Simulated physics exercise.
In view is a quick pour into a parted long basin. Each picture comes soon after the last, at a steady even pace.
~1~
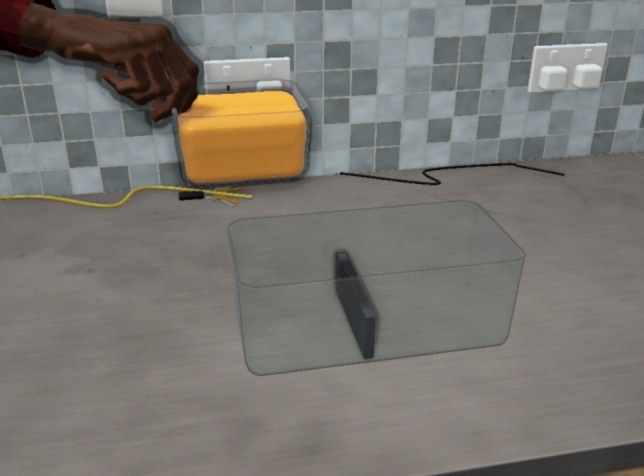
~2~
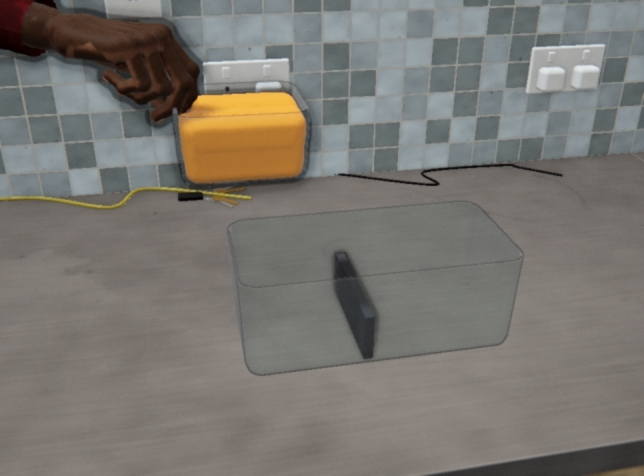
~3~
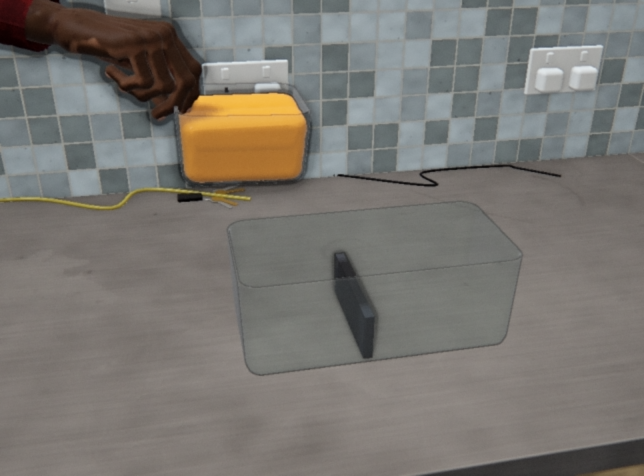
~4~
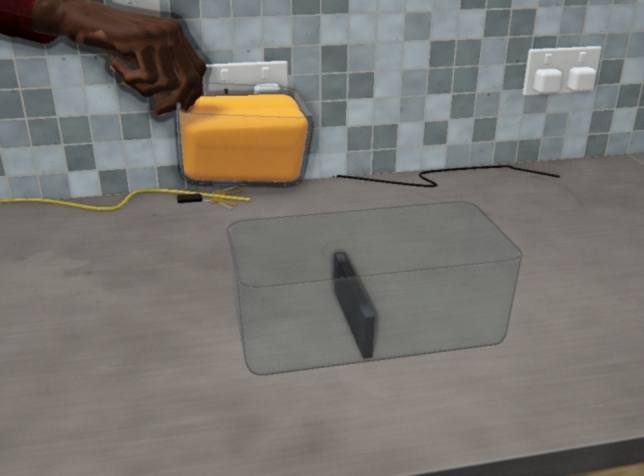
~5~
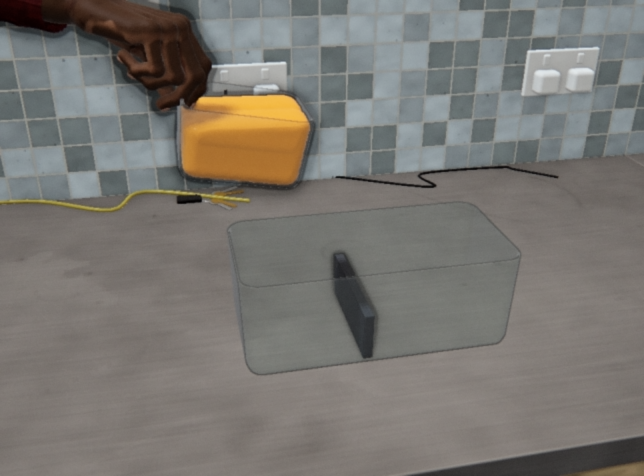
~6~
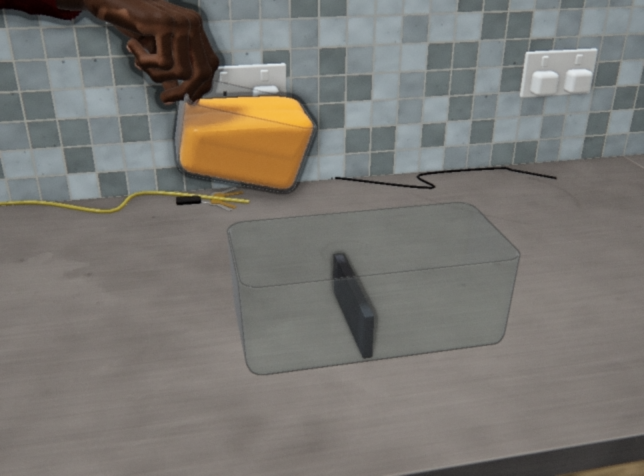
At first, a hand rests on the upper left of an upright orange container behind a long, clear basin with a dark divider on a grey counter. Then the container leans slowly to the right, its left side lifting slightly, until it sits at a modest slant with the hand still there.
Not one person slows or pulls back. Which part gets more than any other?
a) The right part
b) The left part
a, the right part.
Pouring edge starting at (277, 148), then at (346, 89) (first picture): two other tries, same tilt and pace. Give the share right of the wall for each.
About 5 per cent, then about 85 per cent.
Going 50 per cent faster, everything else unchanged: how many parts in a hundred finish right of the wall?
Close to 55 out of every hundred.
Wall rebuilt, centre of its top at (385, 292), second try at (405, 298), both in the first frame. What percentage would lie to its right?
About 20 per cent, then about 15 per cent.
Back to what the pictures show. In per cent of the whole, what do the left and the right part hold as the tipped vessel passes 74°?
You'd find 5 per cent on the left and 25 per cent on the right.
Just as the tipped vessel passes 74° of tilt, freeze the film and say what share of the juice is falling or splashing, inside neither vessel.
That comes to near 35 percent.
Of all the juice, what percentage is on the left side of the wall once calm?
About 35 per cent.
A moment on, the tilt is 74° and 36 per cent is still to pour, 3 is left of the wall and 26 right of it.
Next, the tilt is 110° and 4 per cent is still to pour, 25 is left of the wall and 65 right of it.
Then the tilt is 118° and 0 per cent is still to pour, 34 is left of the wall and 65 right of it.
Later the tilt is 118° and 0 per cent is still to pour, 34 is left of the wall and 65 right of it.
Finally, 34 per cent lies left of the wall, 65 right of it and 1 outside.
